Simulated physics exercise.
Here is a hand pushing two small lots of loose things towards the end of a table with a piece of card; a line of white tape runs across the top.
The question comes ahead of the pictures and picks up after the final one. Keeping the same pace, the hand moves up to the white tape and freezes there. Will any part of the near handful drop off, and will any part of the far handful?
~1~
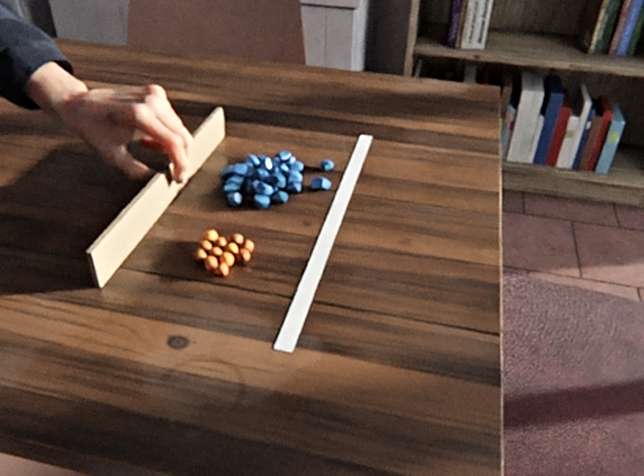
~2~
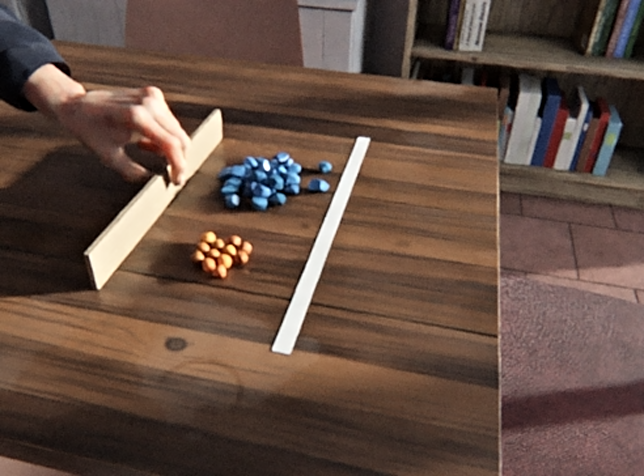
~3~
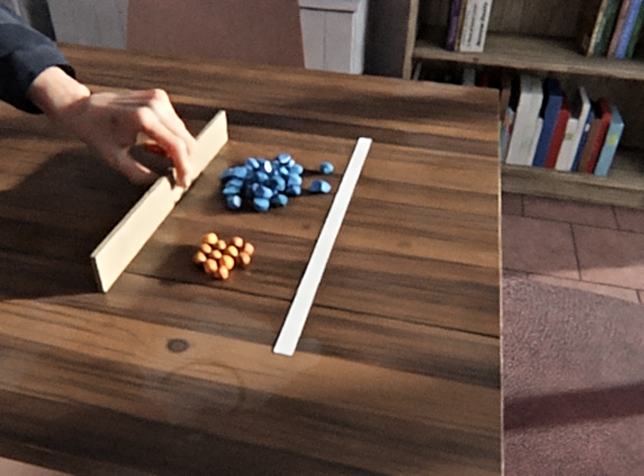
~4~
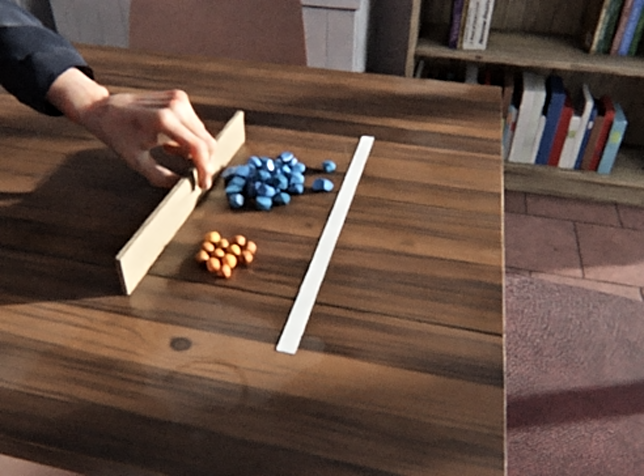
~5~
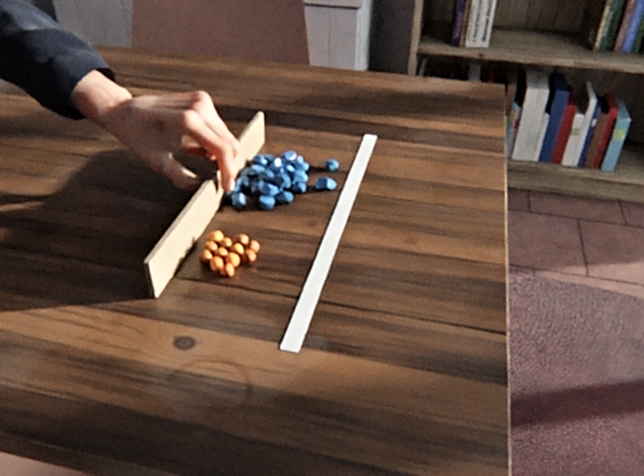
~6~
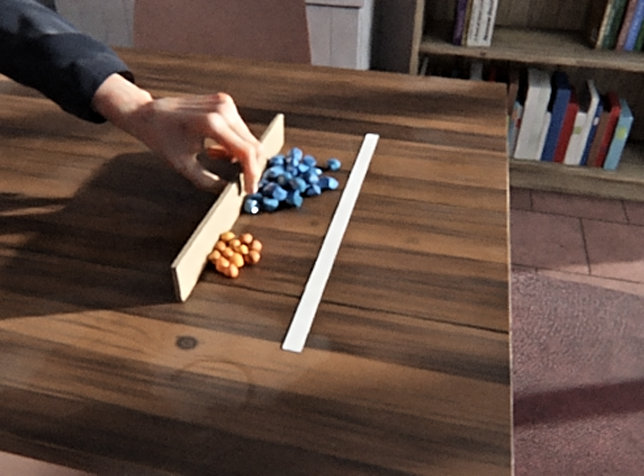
Result: The near handful will all make it and stay up. The far handful will all make it and stay up.
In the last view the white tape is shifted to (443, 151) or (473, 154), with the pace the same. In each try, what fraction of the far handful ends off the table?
Try 1 gives 0 percent, try 2 gives 50 percent.
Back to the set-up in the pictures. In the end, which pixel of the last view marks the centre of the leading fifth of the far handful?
At about (402, 204).
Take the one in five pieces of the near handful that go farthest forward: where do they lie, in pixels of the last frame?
I'd place it close to (362, 269).
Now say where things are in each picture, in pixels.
The first picture shows piece of card at (105, 255), at rest; white tape at (364, 143), well back from the edge; edge at (502, 249); near handful at (231, 250), a few coated peanuts; far handful at (264, 178), some aquarium stones.
The second picture shows piece of card at (103, 257), at rest; far handful at (262, 180).
The third picture shows piece of card at (109, 259); near handful at (230, 253).
The fourth picture shows piece of card at (133, 261); far handful at (266, 179).
The fifth picture shows piece of card at (160, 265); near handful at (236, 250).
The sixth picture shows piece of card at (187, 269); white tape at (370, 142); edge at (510, 247); near handful at (228, 254), a small part pushed along; far handful at (288, 182), most pushed along.
Then, 0.43 s after the last picture, piece of card still moving, near (296, 183); near handful all on the table, its front near (295, 271); far handful all on the table, its front near (362, 200).
Then, 0.87 s after the last picture, piece of card stopped at the white tape; near handful all on the table, its front near (363, 252); far handful all on the table, its front near (416, 198).
Then, 1.15 s after the last picture, piece of card stopped at the white tape; near handful all on the table, its front near (369, 253); far handful all on the table, its front near (416, 198).
At rest, piece of card stopped at the white tape; near handful all on the table, its front near (369, 253); far handful all on the table, its front near (416, 198).
